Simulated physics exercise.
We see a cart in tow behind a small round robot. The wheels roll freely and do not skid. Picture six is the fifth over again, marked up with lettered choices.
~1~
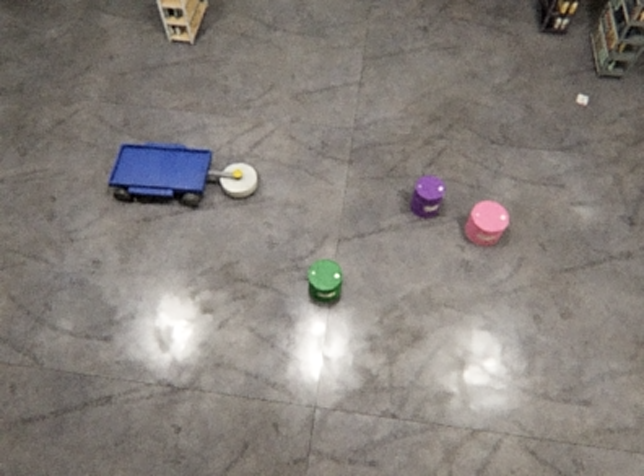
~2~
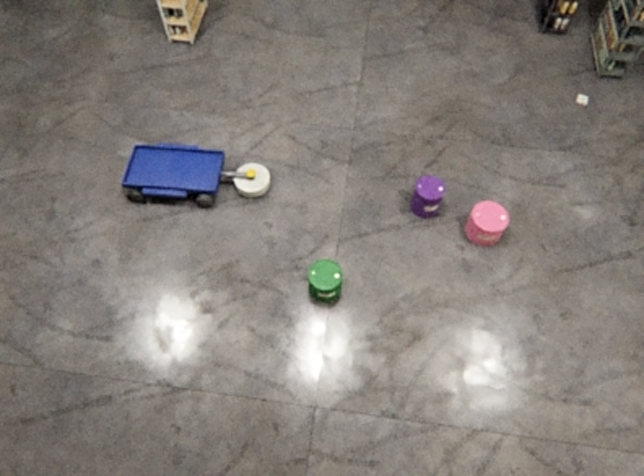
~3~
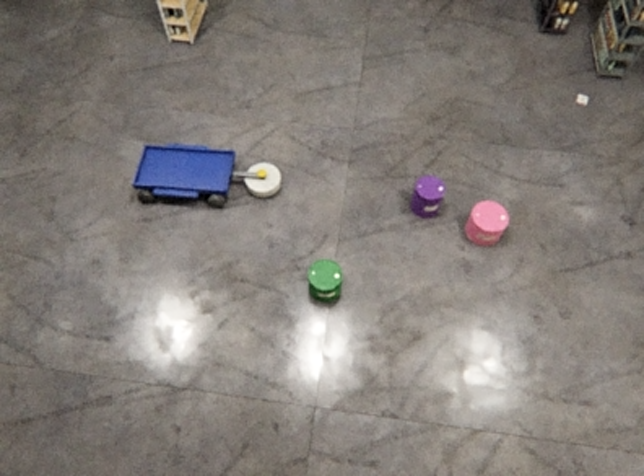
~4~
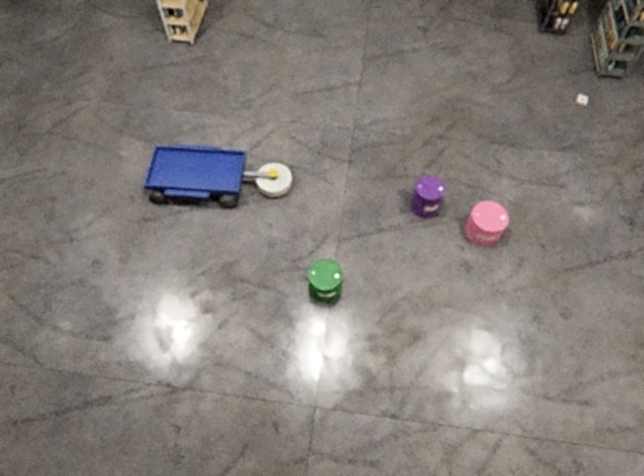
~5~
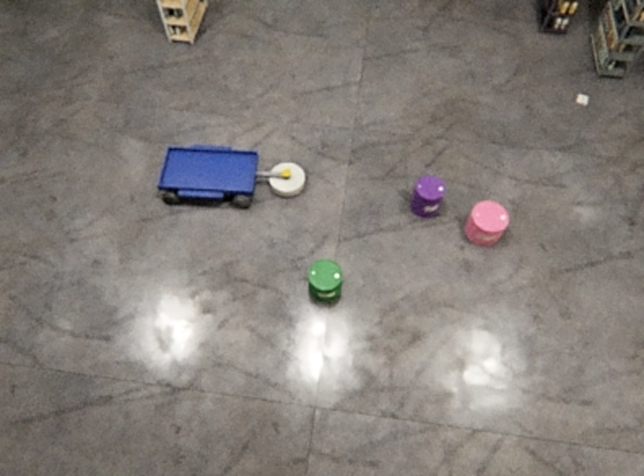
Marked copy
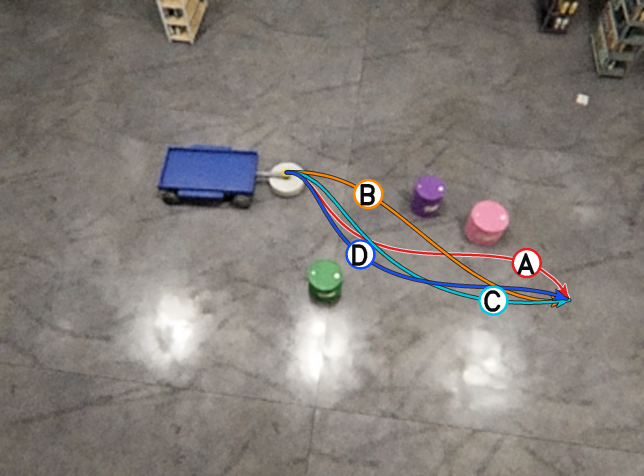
On a grey floor, a small round robot pulls a blue cart slowly to the right.
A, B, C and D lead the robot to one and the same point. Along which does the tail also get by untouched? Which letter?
Take C.
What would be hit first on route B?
It meets the purple keg.
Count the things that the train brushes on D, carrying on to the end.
It touches one.
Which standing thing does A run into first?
It meets the pink tub.
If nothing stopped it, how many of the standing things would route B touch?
It touches one.
On the marked copy, A from (287, 172) via (409, 252) to (568, 298); B from (287, 172) via (417, 230) to (564, 301); C from (287, 172) via (400, 266) to (569, 300); D from (287, 172) via (392, 273) to (567, 299).
Taking C. A third of the way, robot (362, 239), cart (298, 194).
Two thirds of the way, robot (463, 300), cart (387, 253).
When it is over, robot (565, 304), cart (480, 286); nothing has been touched.
As for the rest, A meets the pink tub; B meets the purple keg; D meets the green tub.
